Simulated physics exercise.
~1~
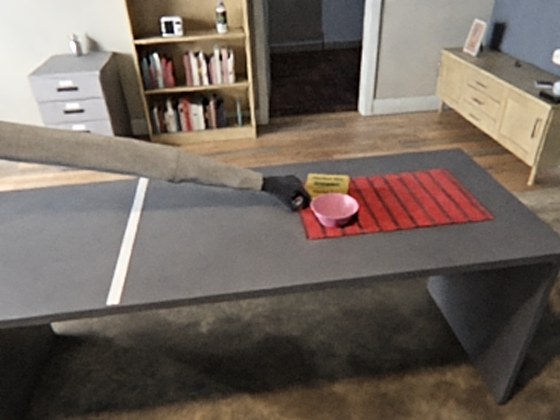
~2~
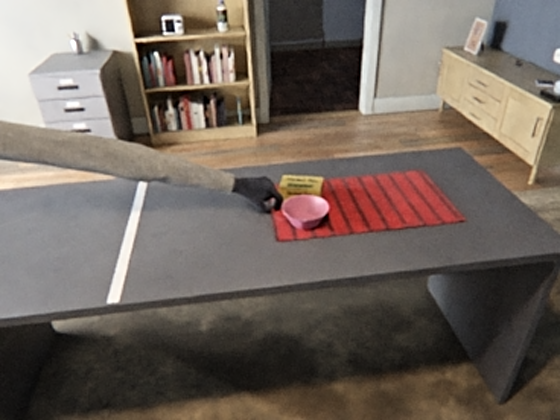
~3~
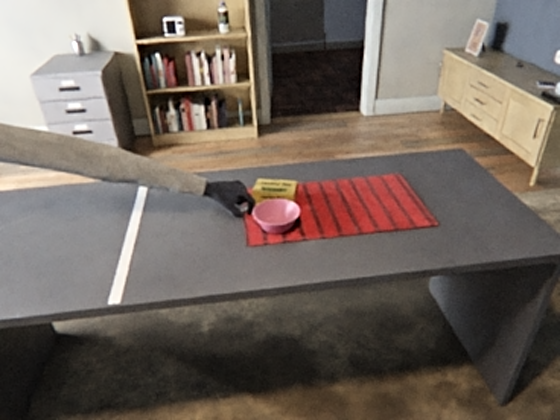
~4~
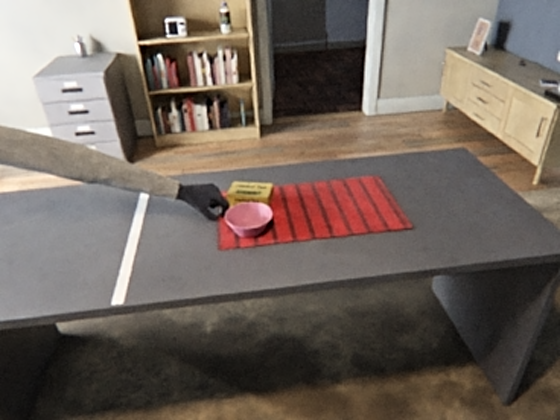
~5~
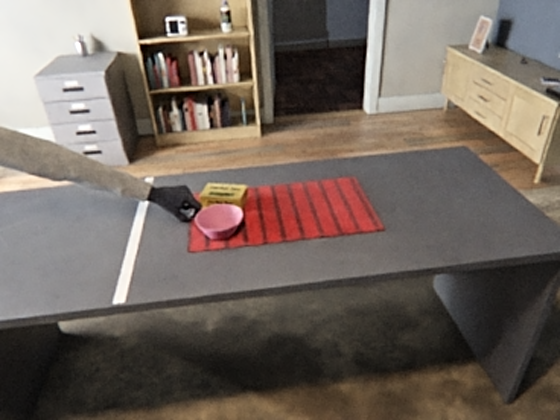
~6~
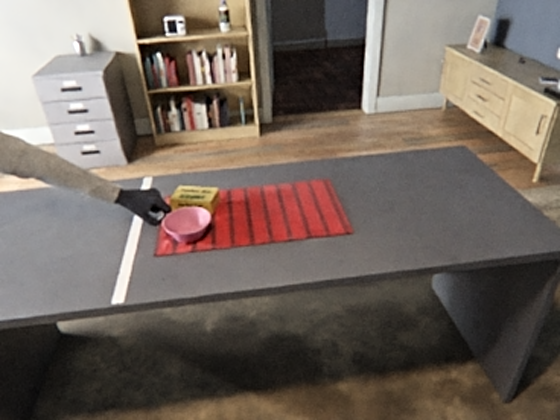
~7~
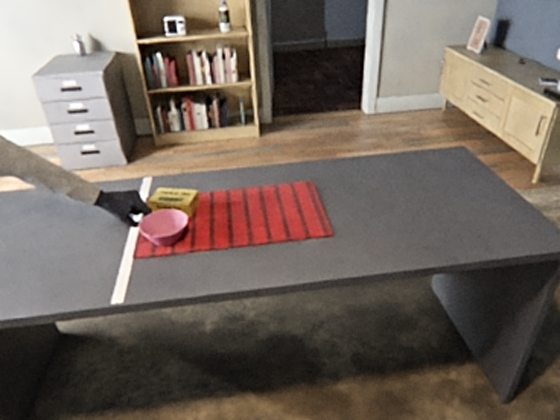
On a grey desk, a dark-gloved hand drawing a red towel left to the pale tape, pink bowl and yellow packet staying aboard.
